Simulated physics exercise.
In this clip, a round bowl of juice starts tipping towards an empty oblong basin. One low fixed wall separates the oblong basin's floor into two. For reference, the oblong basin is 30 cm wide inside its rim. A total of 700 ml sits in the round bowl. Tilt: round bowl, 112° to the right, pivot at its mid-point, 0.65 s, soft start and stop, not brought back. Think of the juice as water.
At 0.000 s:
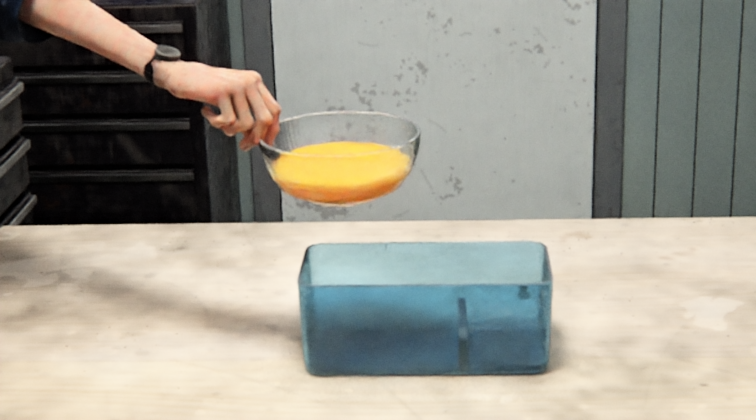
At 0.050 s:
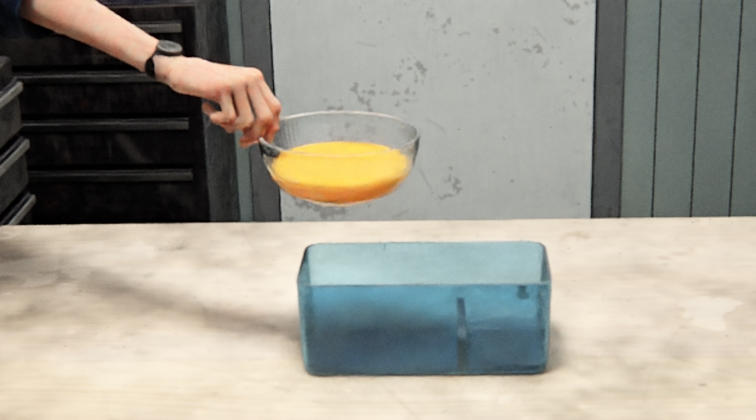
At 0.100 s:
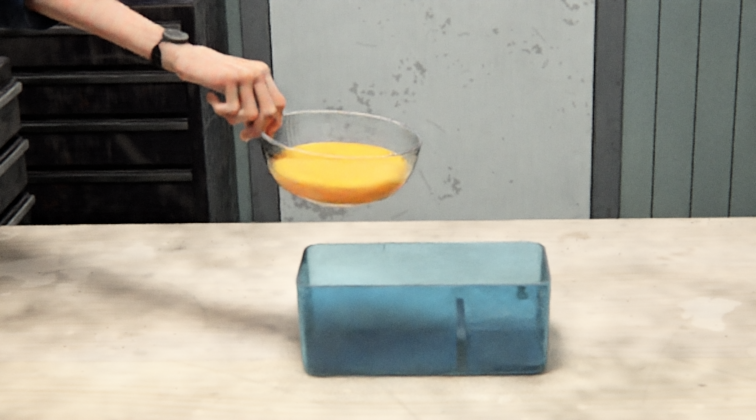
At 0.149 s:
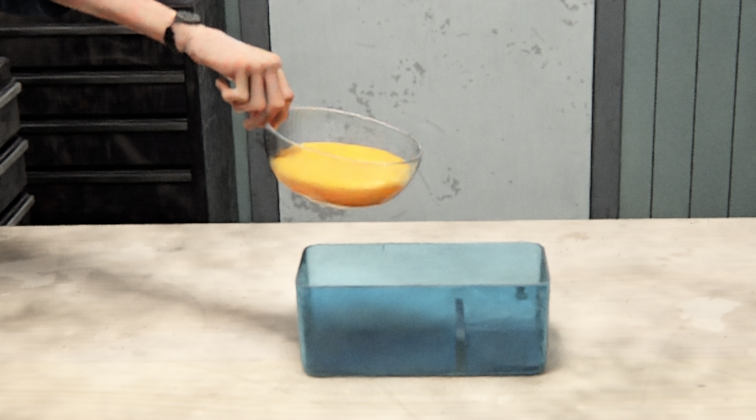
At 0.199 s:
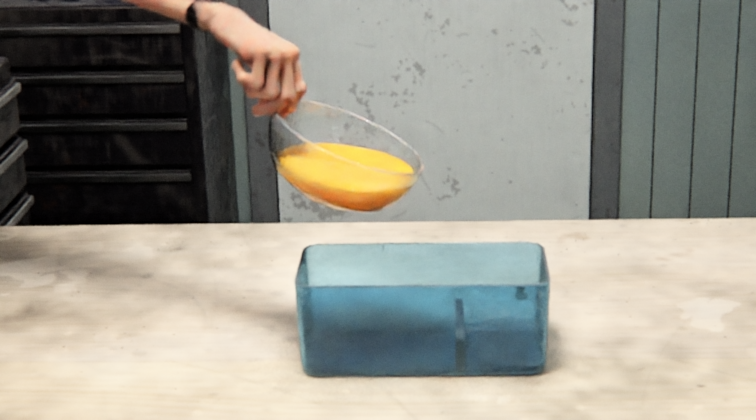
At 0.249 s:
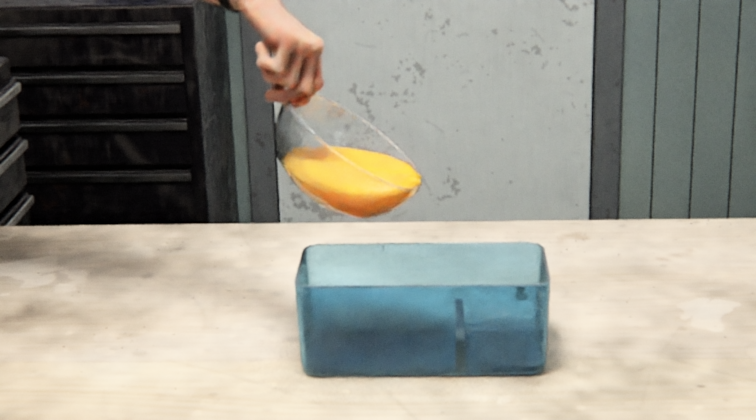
To begin with, a hand holds a clear round bowl of orange-yellow juice nearly level above an empty blue oblong basin on a pale table. The hand then rises and moves right, tilting the bowl further and further so its right side dips, while the juice shifts towards the lowered right edge.
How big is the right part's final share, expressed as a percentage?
Some 26 per cent.
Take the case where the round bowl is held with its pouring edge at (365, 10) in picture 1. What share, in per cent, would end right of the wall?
It would then come to around 15 percent.
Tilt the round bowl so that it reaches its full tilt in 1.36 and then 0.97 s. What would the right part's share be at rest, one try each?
Respectively 40 and 30 %.
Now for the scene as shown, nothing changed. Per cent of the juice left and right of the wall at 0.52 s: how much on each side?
Left about 52, right about 20.
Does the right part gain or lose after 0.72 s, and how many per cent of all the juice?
The share moves up, by some 3 per cent.
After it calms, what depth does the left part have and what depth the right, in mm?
Left part: About 18 mm; right part: About 14 mm.
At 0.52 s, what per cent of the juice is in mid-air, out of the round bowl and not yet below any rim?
22 %.
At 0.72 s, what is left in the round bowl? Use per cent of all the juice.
Near 0 percent, more or less.
Then, 0.52 s in, the tilt is 101° and 6 per cent is still to pour, 52 is left of the wall and 21 right of it.
Then, 0.72 s in, the tilt is 112° and 0 per cent is still to pour, 65 is left of the wall and 23 right of it.
Then, 0.93 s in, the tilt is 112° and 0 per cent is still to pour, 67 is left of the wall and 26 right of it.
Then, 1.15 s in, the tilt is 112° and 0 per cent is still to pour, 67 is left of the wall and 26 right of it.
Finally, 67 per cent lies left of the wall, 26 right of it and 7 outside.
